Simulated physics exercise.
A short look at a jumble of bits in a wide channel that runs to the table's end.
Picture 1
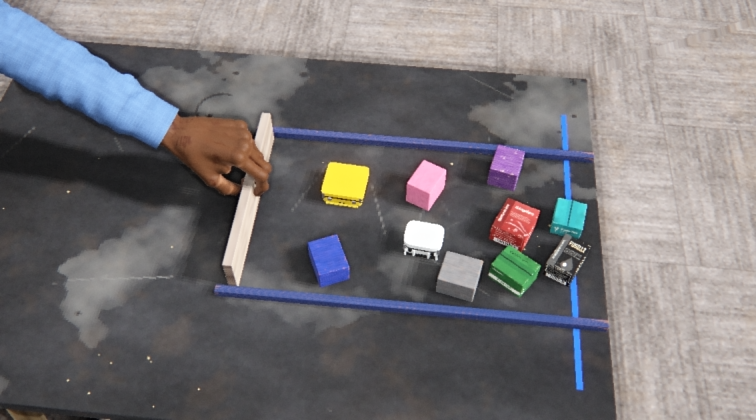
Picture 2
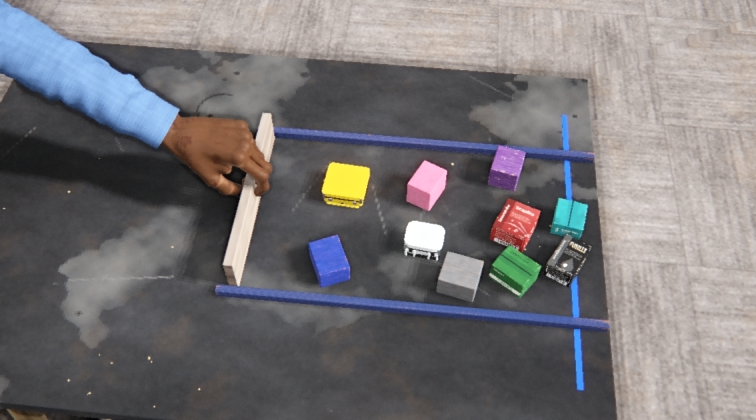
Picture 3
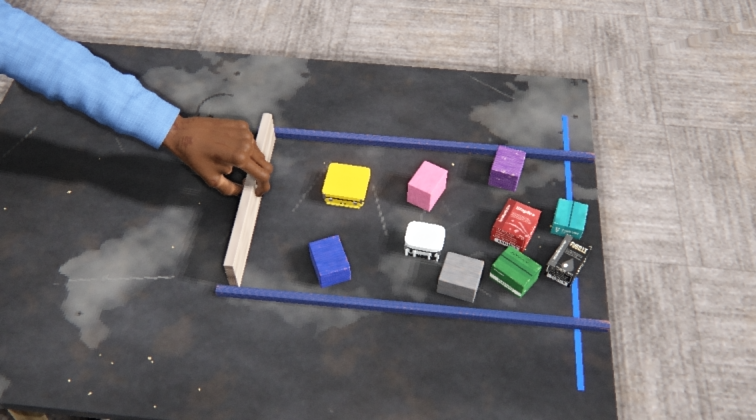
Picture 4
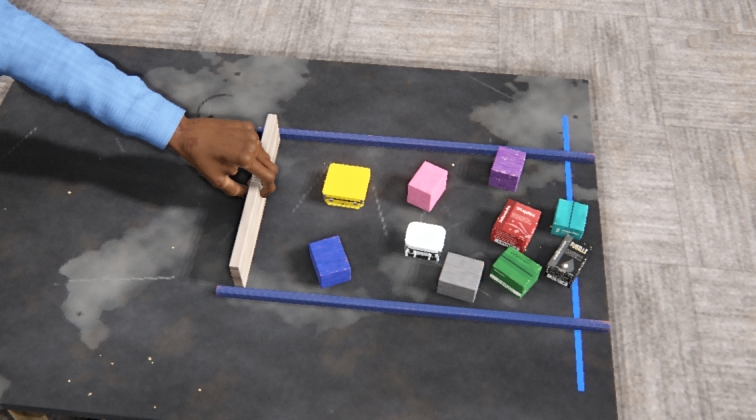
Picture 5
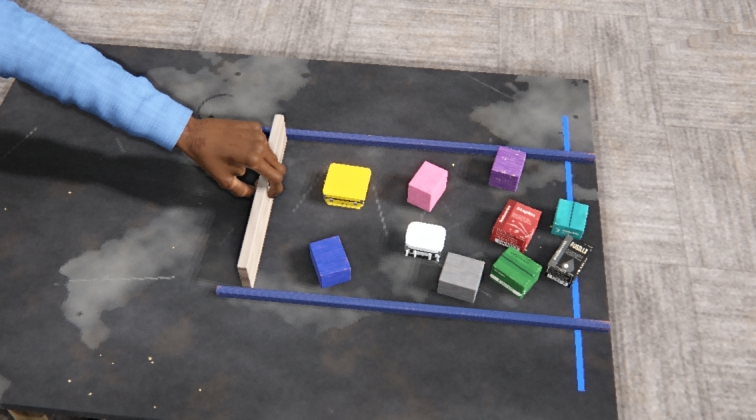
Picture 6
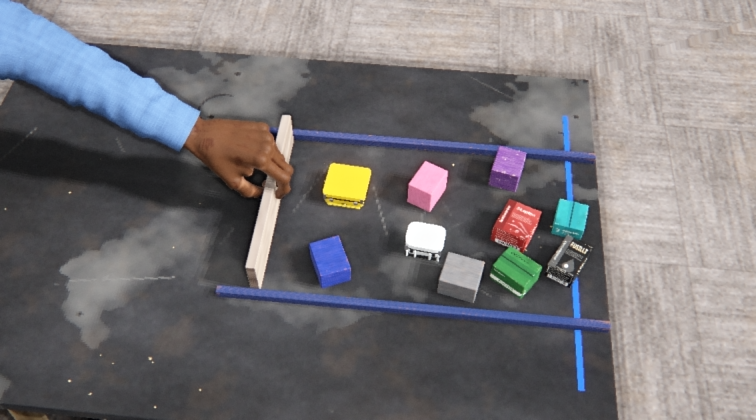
A dark, scuffed tabletop above grey carpet is seen from a high, steady viewpoint, with two blue rails forming a wide channel toward the right end. Yellow and blue blocks sit nearest a pale wooden board at left, with pink, white, grey and purple pieces beyond, and red, green, turquoise and black ones near blue tape. A blue-sleeved hand holds the board still, then slides it slightly right, touching none of the pieces, which stay put.
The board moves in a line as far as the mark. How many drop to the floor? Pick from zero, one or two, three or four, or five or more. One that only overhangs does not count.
Outcome: The number that fall off is five or more.
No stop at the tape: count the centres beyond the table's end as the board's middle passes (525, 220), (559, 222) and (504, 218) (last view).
In that order 3, 6 and 0.
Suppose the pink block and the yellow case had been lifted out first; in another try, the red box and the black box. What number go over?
First 4, then 4.
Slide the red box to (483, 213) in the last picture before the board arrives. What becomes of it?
The red box comes down.
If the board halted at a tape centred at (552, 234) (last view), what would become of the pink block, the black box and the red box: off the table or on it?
The pink block is lost; the black box comes down; the red box drops off.
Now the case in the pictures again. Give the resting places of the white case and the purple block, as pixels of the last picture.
First (594, 255), then (588, 166).
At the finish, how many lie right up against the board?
In contact: 4.
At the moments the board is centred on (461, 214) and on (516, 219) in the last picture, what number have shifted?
9 and 10.
A little later, none off yet; turquoise box at rest near (570, 220); black box at rest near (568, 261); red box at rest near (516, 226).
Next, none off yet; turquoise box at rest near (572, 218); black box shifted a little near (590, 255); red box shifted a little near (538, 232).
When it is over, the number that fall off is five or more; down, pink block, grey block, green box, red box, black box and turquoise box.
